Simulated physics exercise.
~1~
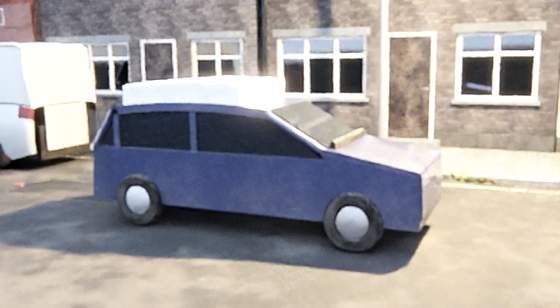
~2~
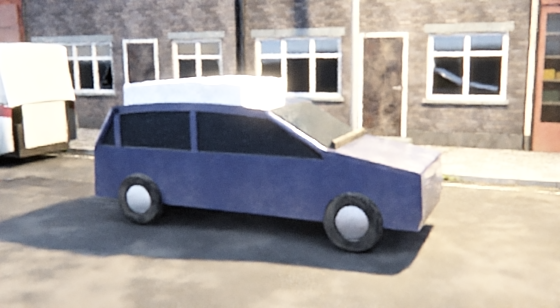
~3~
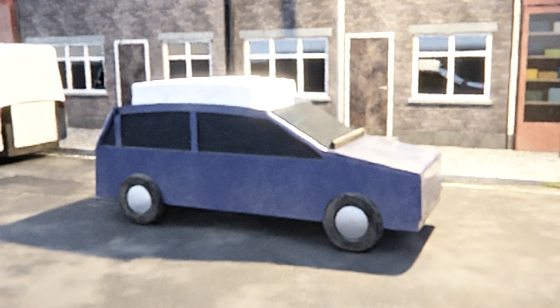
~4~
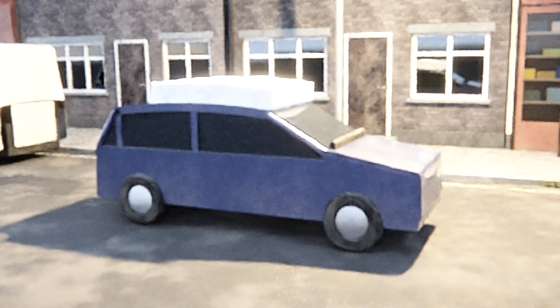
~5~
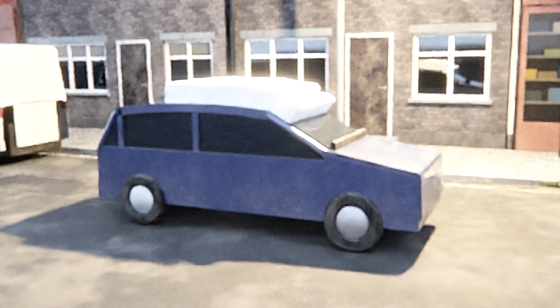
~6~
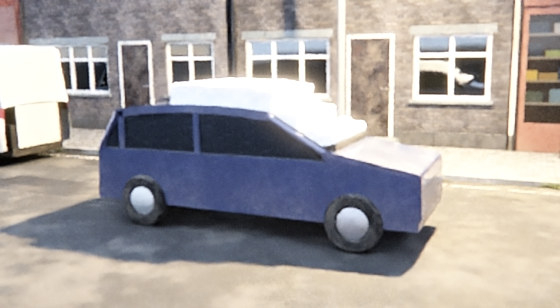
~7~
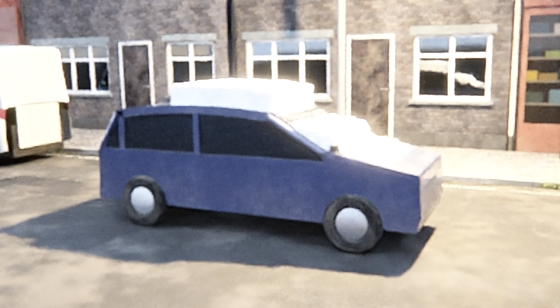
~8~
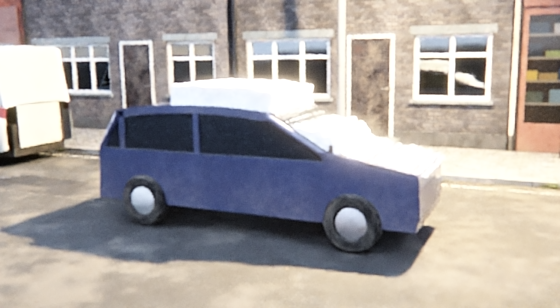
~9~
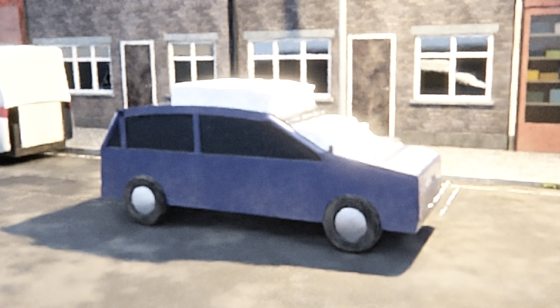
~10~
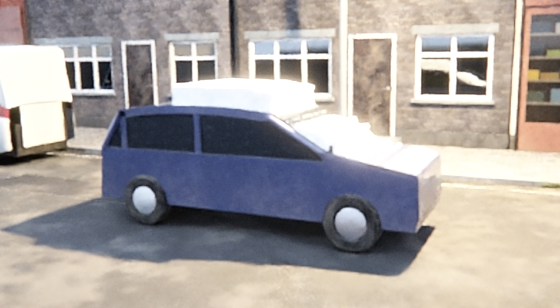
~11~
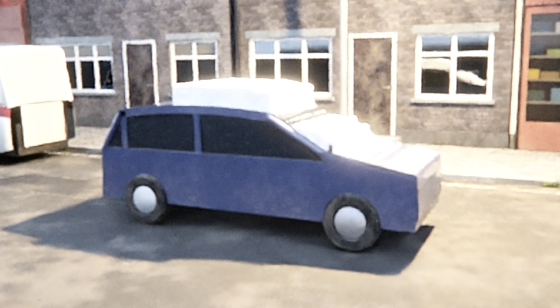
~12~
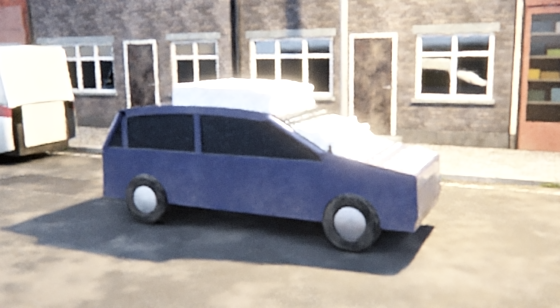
We see a blue car with thick snow on its roof moving right past brick houses and slowing to a stop, as part of the snow slides forward down the windscreen onto the bonnet and settles there, with most still on the roof.
